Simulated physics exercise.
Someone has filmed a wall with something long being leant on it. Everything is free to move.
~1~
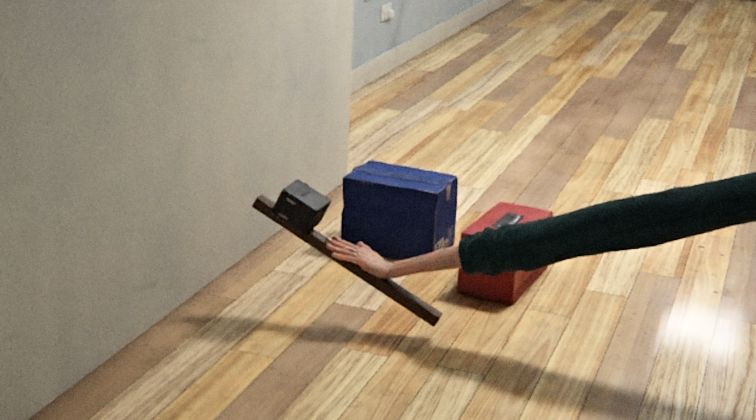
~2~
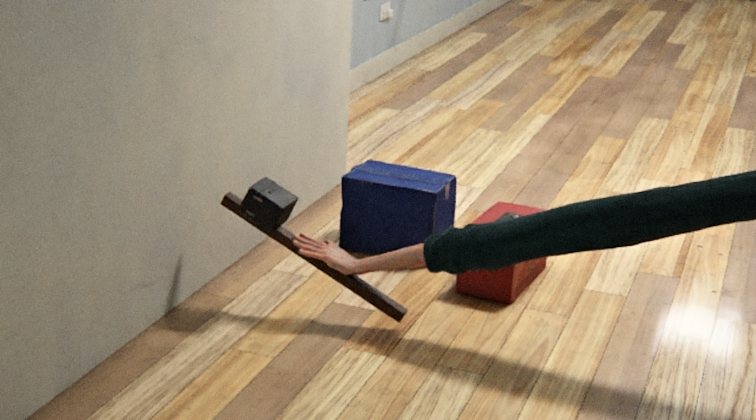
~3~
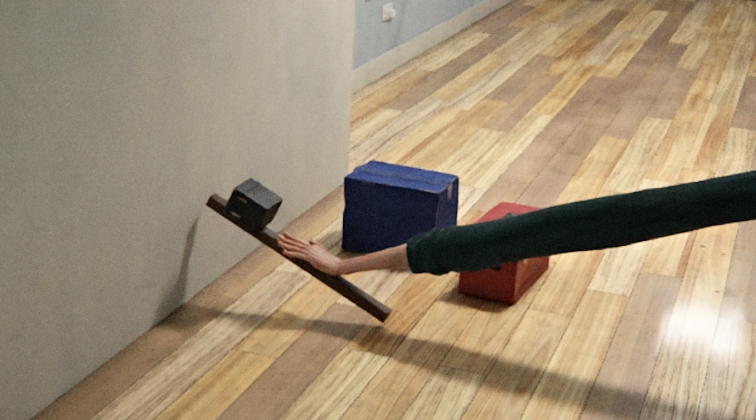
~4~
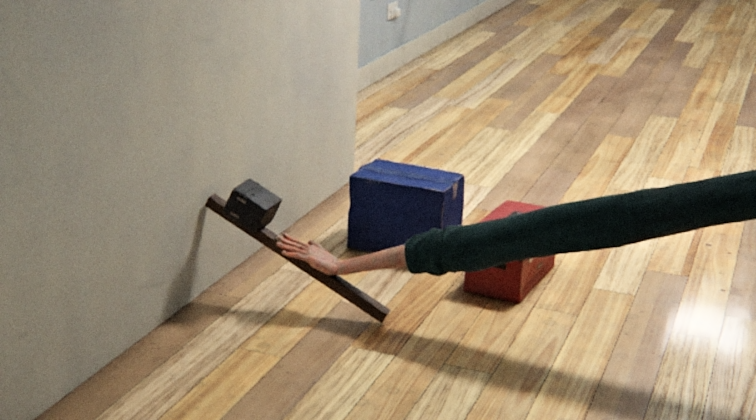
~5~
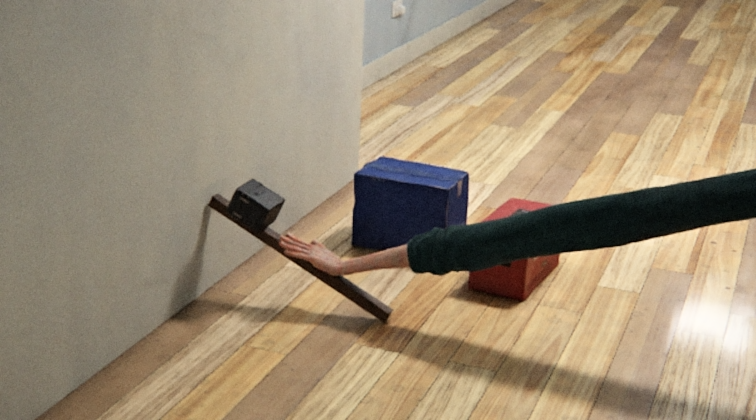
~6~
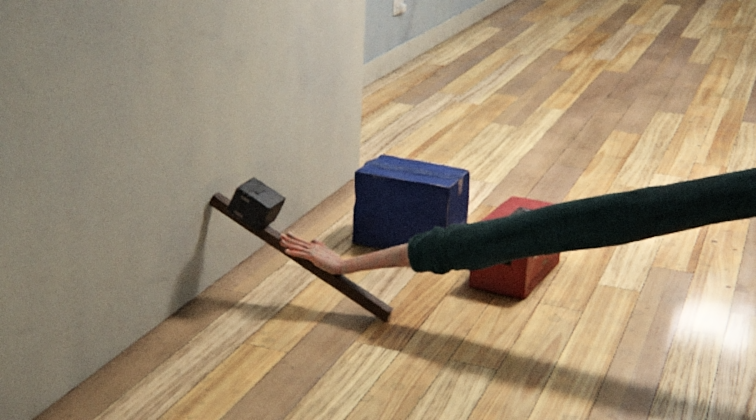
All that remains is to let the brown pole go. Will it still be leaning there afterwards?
In the end the pole gives way.
Then, 0.30 s after the last picture, brown pole leaning 25° more than when let go near (308, 301).
Then, 0.40 s after the last picture, brown pole leaning 27° more than when let go near (310, 287).
Then, 1.10 s after the last picture, brown pole leaning 25° more than when let go near (312, 299).
At rest, moved from the start, brown pole; the other 2 in place. Seen from the same camera at the end, brown pole near (312, 299). The pole slides down.
